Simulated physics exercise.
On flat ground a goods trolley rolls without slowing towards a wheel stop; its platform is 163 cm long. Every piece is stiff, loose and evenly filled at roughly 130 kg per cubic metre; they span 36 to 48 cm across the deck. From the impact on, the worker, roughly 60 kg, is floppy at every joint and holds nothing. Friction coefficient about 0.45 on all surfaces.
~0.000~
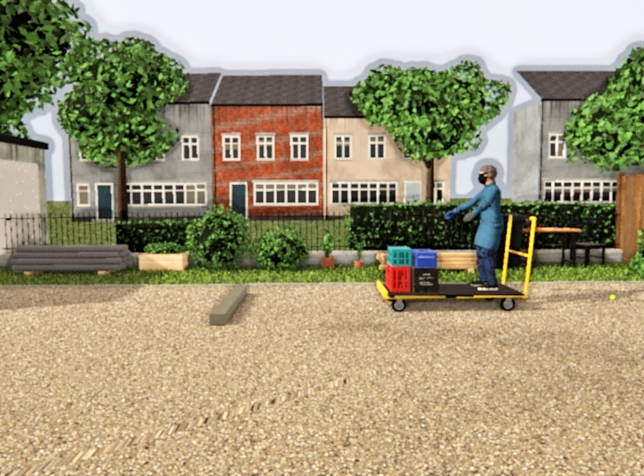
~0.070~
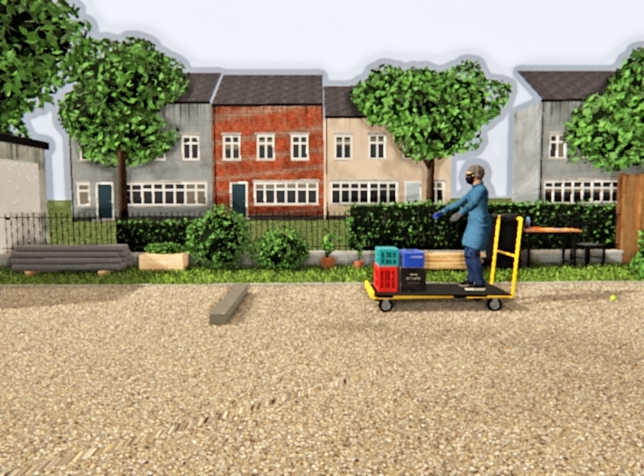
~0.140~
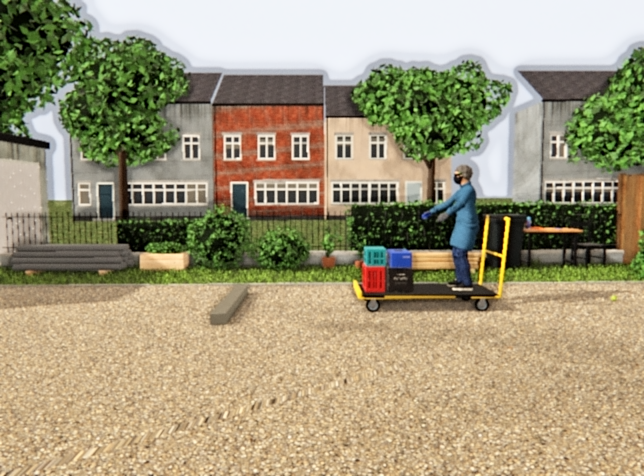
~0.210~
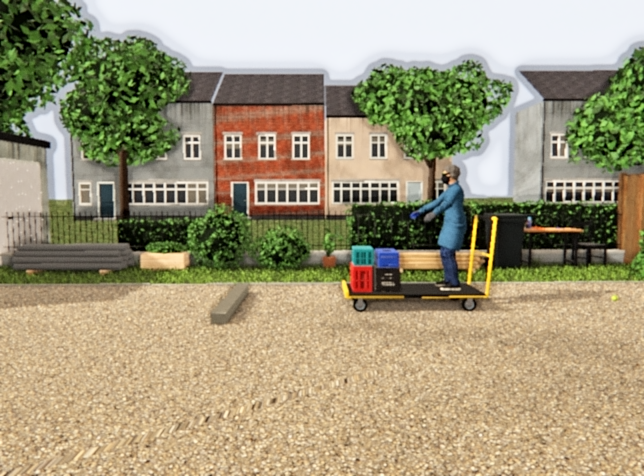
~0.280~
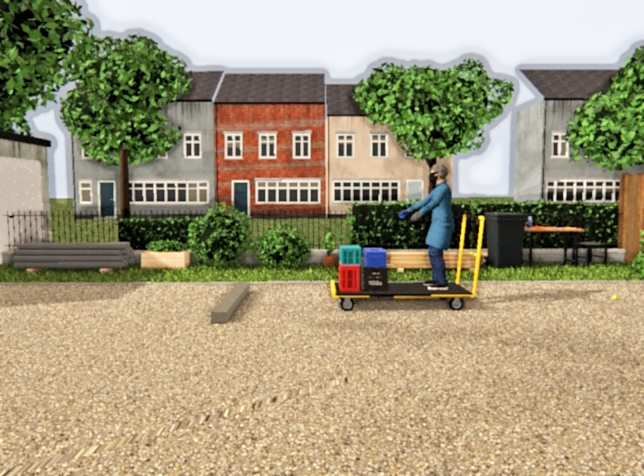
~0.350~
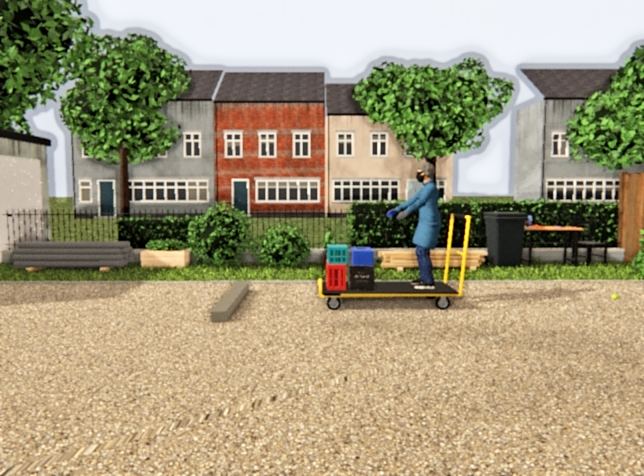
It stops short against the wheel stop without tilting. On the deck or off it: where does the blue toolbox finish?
The blue toolbox ends off the deck at this speed.
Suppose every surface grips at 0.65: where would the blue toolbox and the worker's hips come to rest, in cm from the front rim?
Then blue 30 past, hips 70 behind.
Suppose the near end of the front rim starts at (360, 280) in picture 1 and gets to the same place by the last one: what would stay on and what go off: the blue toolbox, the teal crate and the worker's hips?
Then blue on, teal off, hips on.
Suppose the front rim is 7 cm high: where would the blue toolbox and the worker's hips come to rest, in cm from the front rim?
Then blue 30 past, hips 70 behind.
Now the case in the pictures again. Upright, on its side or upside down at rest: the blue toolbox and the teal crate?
At rest: Blue upside down, teal upside down.
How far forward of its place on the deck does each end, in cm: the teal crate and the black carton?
Teal 110, black 10.
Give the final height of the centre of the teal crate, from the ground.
Roughly 10 cm above it.
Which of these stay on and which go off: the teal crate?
Teal off.
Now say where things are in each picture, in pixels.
Blue toolbox (423, 258), black carton (422, 277), rim corner (386, 295); 0 cm covered, 189 to go, in the first picture.
Blue toolbox (411, 258), black carton (410, 277), rim corner (373, 295); 16 cm covered, 173 to go, in the second picture.
Blue toolbox (399, 258), black carton (398, 277), rim corner (360, 295); 32 cm covered, 157 to go, in the third picture.
Blue toolbox (387, 258), black carton (386, 277), rim corner (347, 295); 48 cm covered, 141 to go, in the fourth picture.
Blue toolbox (374, 257), black carton (373, 276), rim corner (334, 294); 64 cm covered, 125 to go, in the fifth picture.
Blue toolbox (361, 256), black carton (361, 275), rim corner (320, 293); 79 cm covered, 109 to go. Speed about 2.3 m/s, in the sixth picture.
The wheels strike at 0.83 s.
After 1.38 s the blue toolbox is 0 cm behind the rim, tilted 105°, near (231, 253) in the last picture's view.
After 1.83 s the blue toolbox is 26 cm past the rim, tilted 180°, near (211, 298) in the last picture's view.
Final state at 2.3 s, past the rim, teal crate and blue toolbox; behind it, red crate, black carton and the worker's hips.
